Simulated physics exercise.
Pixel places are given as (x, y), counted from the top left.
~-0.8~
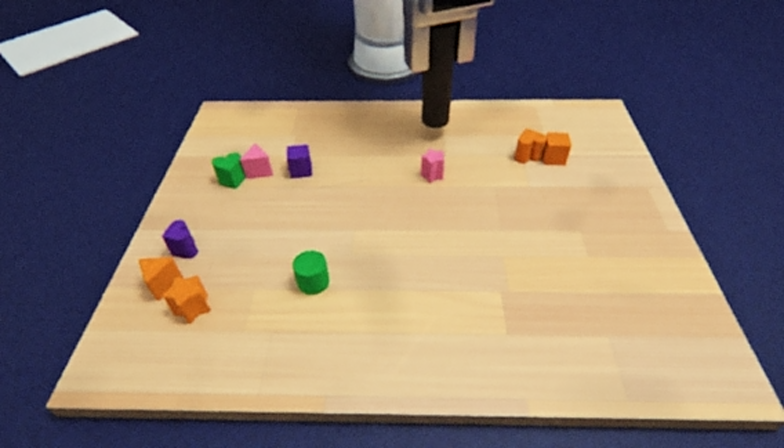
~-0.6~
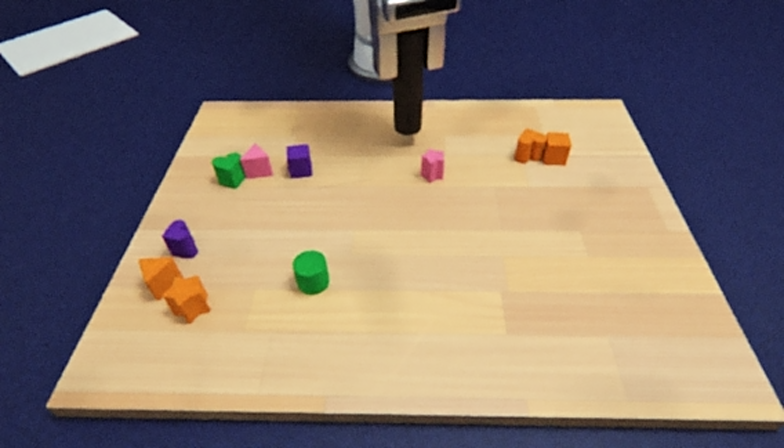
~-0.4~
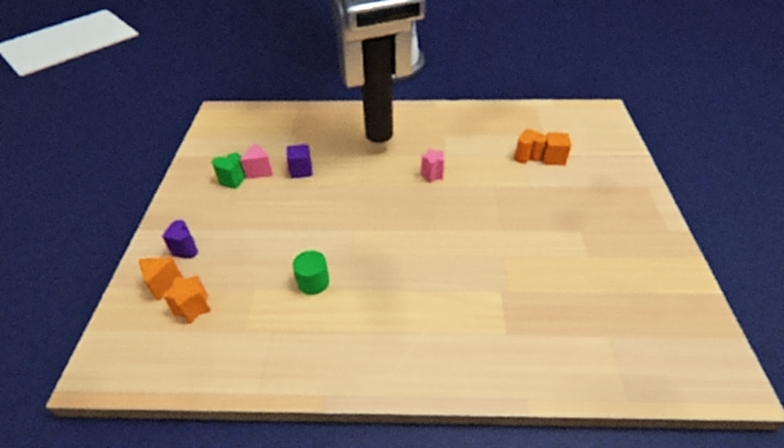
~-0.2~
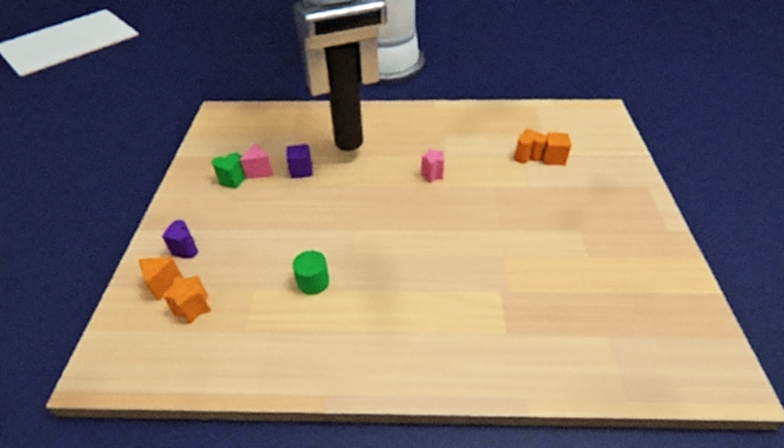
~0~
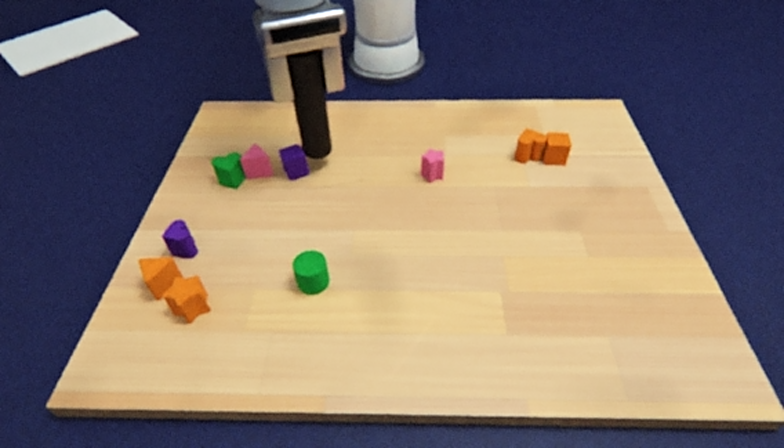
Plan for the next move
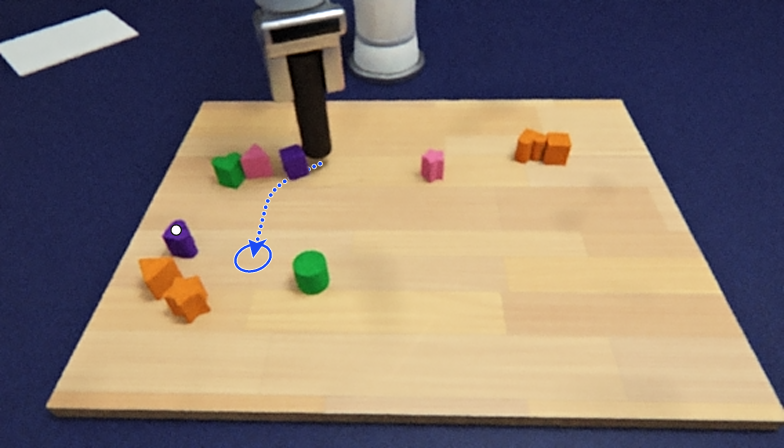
At first, a black-tipped robot arm hovers near the back of a wooden board scattered with small orange, purple, pink and green blocks. The arm then glides steadily left past the lone pink block, and finally its tip meets the purple square block, nudging it very slightly left.
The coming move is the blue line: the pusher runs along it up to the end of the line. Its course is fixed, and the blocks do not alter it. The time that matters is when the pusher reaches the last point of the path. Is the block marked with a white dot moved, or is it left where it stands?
When the path is over, the block marked with a white dot is still on its spot.
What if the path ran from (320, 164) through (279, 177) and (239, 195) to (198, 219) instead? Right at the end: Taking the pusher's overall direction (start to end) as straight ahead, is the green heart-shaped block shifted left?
No, that is not what happens.
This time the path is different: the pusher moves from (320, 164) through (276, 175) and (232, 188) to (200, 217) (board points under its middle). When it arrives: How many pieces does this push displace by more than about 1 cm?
This push will displace three or more blocks.
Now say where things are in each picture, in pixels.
The first picture shows tip of the pusher (435, 121), middles of tops, orange triangular piece (152, 266), purple heart-shaped block (176, 230), green heart-shaped block (226, 161), pink triangular piece (255, 153), purple square piece (297, 151).
The second picture shows pusher (408, 128), nothing pushed.
The third picture shows pusher (379, 136), nothing pushed.
The fourth picture shows pusher (349, 143), nothing pushed.
The fifth picture shows pusher (318, 151), orange triangular piece (152, 266), purple heart-shaped block (176, 230), green heart-shaped block (226, 161), pink triangular piece (255, 153), purple square piece (292, 152).
The line goes from (320, 164) by way of (281, 184) and (263, 218) to (253, 258); the dot is on the purple heart-shaped block.
The first path, step by step. One third of the way, pusher (277, 172); green heart-shaped block (219, 159), turned 30° anticlockwise; pink triangular piece (241, 159), turned 85° clockwise; purple square piece (249, 172).
Two thirds of the way, pusher (259, 206); green heart-shaped block (219, 159), turned 30° anticlockwise; pink triangular piece (241, 159), turned 85° clockwise; purple square piece (234, 182), turned 40° clockwise.
At the end, pusher (249, 245); orange triangular piece unmoved; purple heart-shaped block unmoved; green heart-shaped block (219, 159), turned 30° anticlockwise; pink triangular piece (241, 159), turned 85° clockwise; purple square piece (234, 182), turned 40° clockwise.
